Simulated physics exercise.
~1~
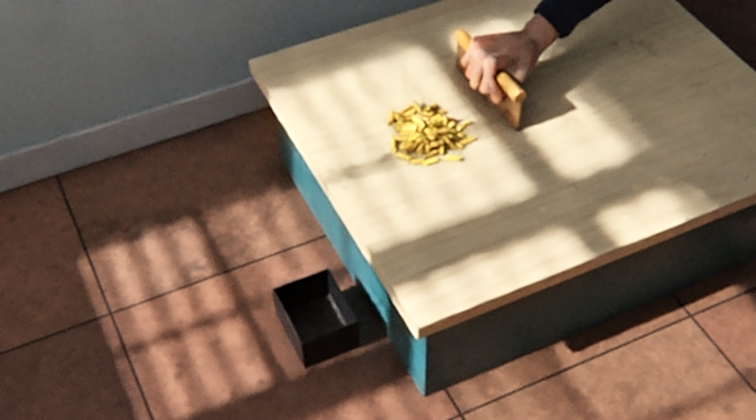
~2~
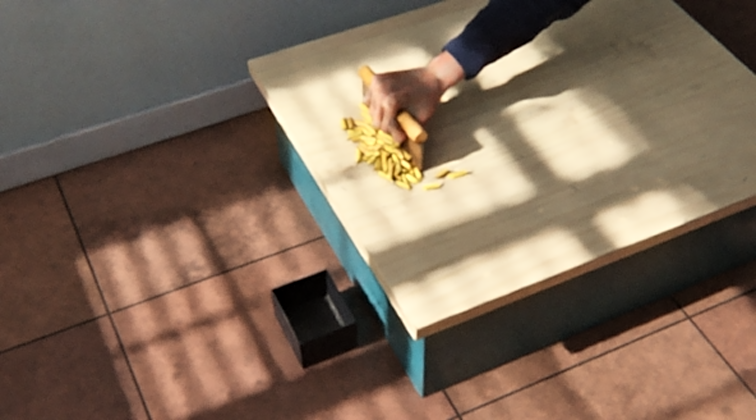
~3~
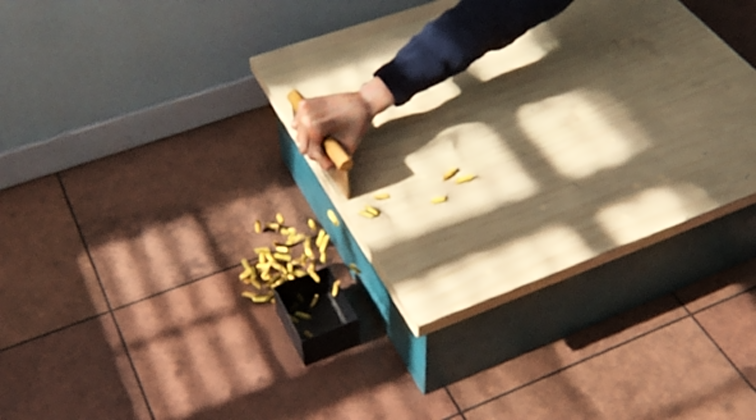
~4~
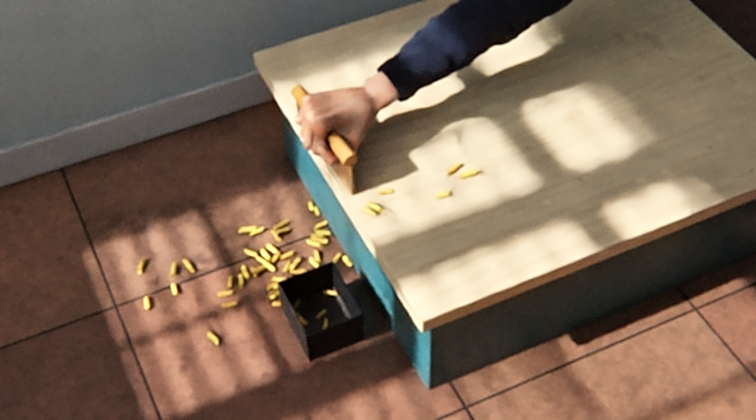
A hand scrapes yellow pasta pieces off a table, and most scatter beside a black tin.
